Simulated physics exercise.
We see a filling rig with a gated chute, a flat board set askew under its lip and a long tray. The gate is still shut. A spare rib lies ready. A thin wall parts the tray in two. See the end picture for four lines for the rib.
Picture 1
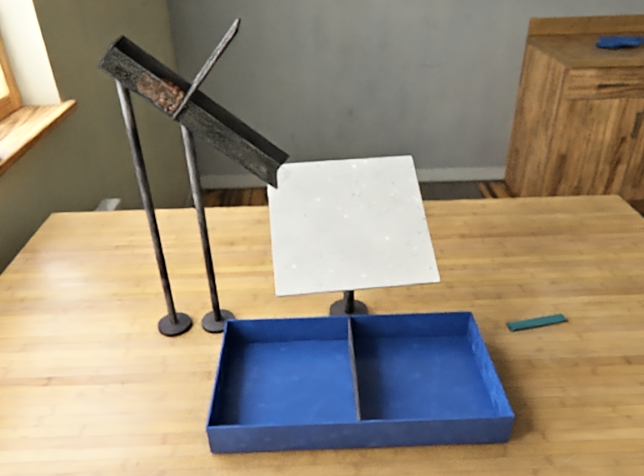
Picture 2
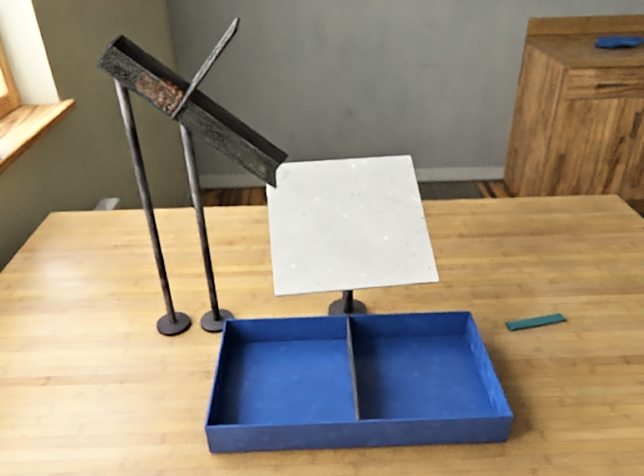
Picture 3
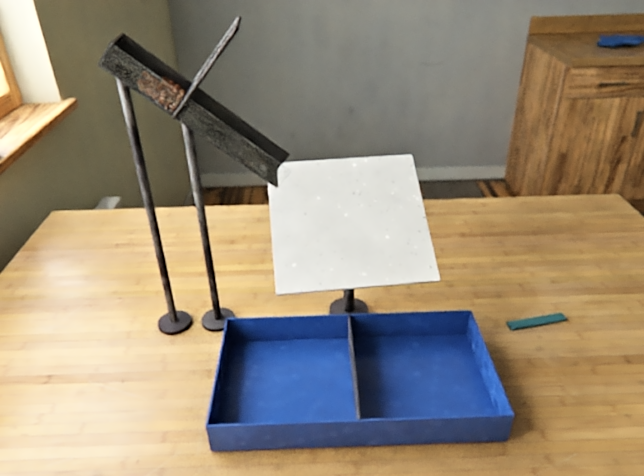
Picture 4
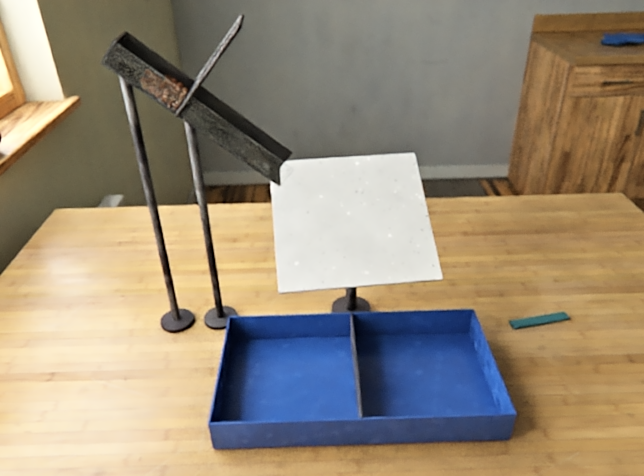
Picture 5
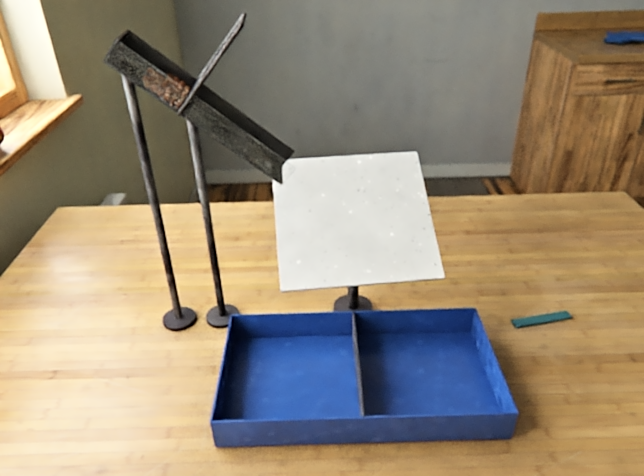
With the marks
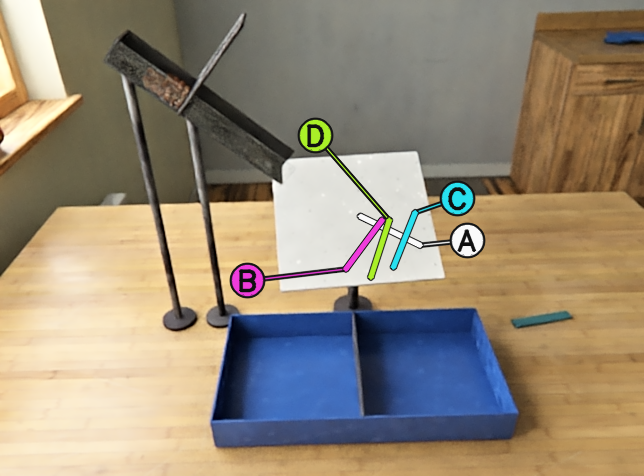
On a wooden table, a dark chute on two rods slanted down toward a tilted pale board behind a divided blue tray; nothing moved except the view, which shifted very slightly.
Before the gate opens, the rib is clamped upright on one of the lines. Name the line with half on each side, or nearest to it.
Best: D.
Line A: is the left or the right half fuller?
Right.
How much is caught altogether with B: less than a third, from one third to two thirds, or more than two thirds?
Line B gives more than two thirds.
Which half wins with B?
Left.
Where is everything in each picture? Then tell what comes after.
In the first picture, load behind the gate at (164, 95), cereal balls; lip of the chute at (277, 180), sloping fairly steeply.
In the second picture, middle of the board at (348, 220), tilted fairly steeply; middle of its low edge at (358, 288); of its high edge at (339, 160).
In the third picture, front corners of the tray at (206, 426) and (513, 415); front end of its middle wall at (360, 420); gate still shut at (195, 84).
In the fourth picture, middle of the load at (167, 92); lip at (280, 177).
In the fifth picture, middle of the load at (170, 90); lip at (282, 175).
On the marked copy, line A from (360, 216) to (420, 245); line B from (382, 220) to (345, 269); line C from (415, 212) to (393, 267); line D from (389, 220) to (370, 277).
With A, of what is caught, a small part in the left half, most in the right.
With B, of what is caught, nearly all in the left half, a small part in the right.
With C, of what is caught, a small part in the left half, most in the right.
With D, of what is caught, about two thirds in the left half, about a third in the right.
